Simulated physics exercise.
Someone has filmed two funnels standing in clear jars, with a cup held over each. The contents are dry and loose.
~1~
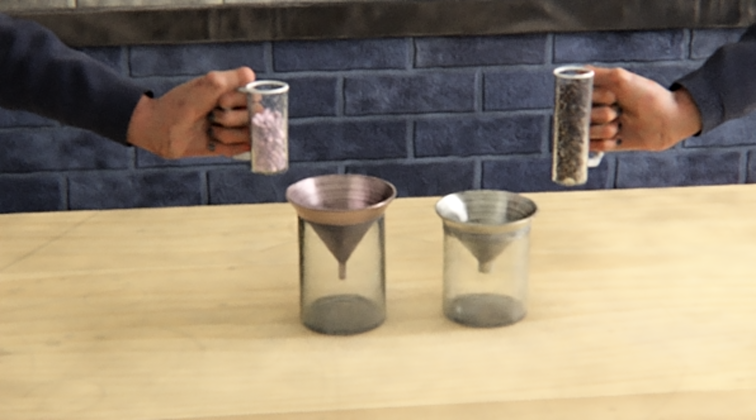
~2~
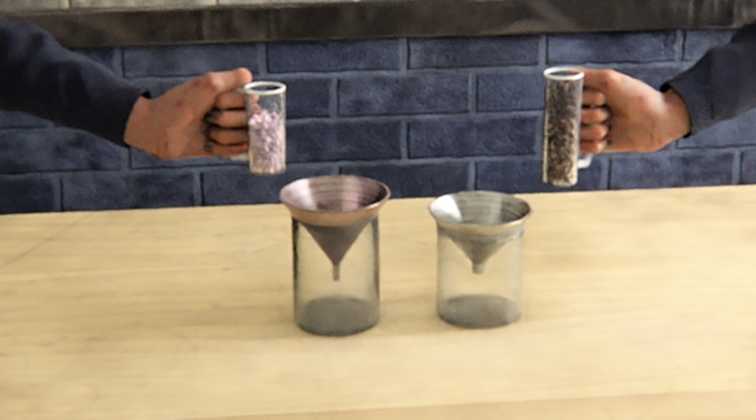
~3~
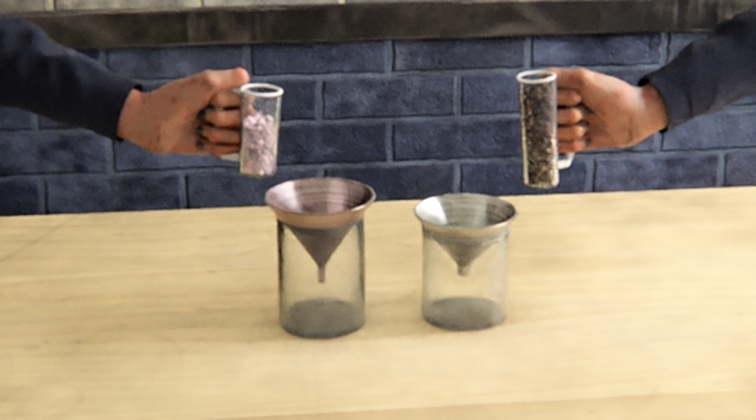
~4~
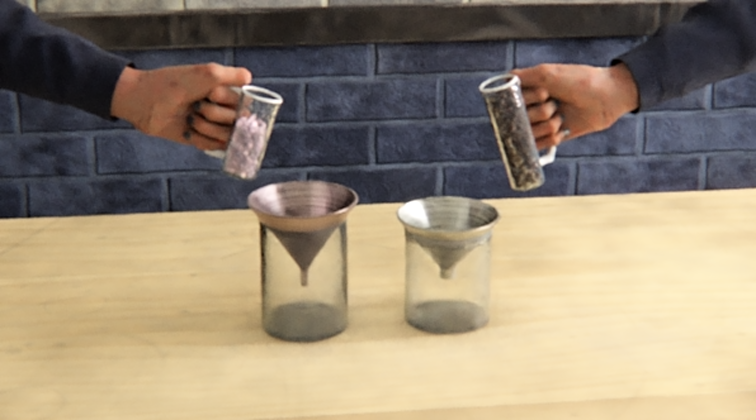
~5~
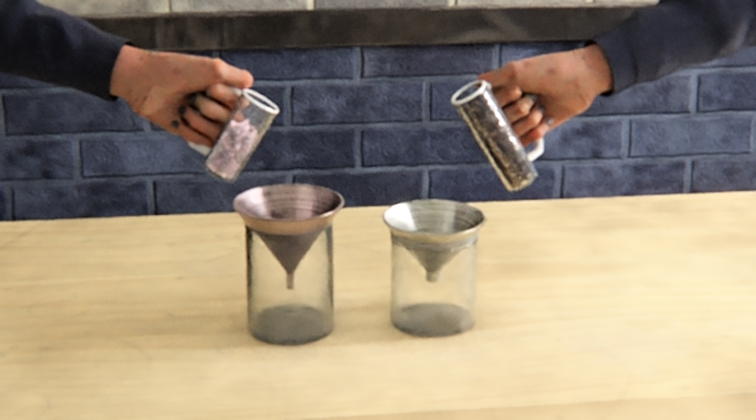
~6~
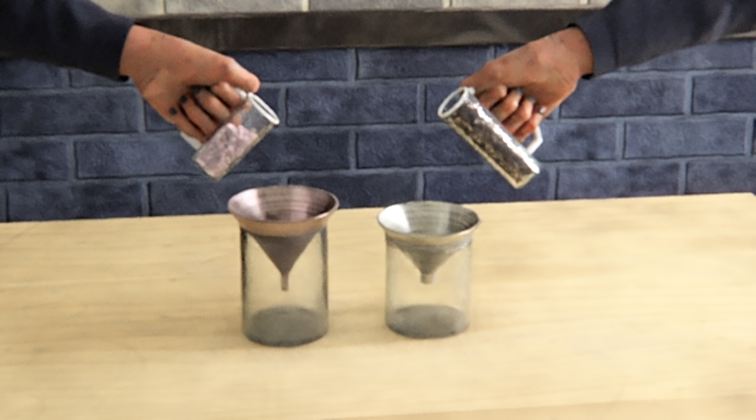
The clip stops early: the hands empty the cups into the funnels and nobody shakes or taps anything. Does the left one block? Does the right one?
The left funnel clogs and the right funnel clogs.
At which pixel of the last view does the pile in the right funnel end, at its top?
Around (405, 233).
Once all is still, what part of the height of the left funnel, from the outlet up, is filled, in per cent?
Some 65 per cent.
Then, 0.50 s past the last view, left, all still in the cup; right, all still in the cup.
Then, 0.93 s past the last view, left, most still in the cup, a small part in or over the funnel; right, most still in the cup, a small part in or over the funnel, a stray few down in the jar.
Then, 1.30 s past the last view, left, a stray few still in the cup, nearly all in or over the funnel; right, a small part still in the cup, most in or over the funnel, a stray few down in the jar.
Finally, left, all stuck in the funnel, none down in the jar; right, nearly all stuck in the funnel, a stray few down in the jar, a stray few beside the jar.
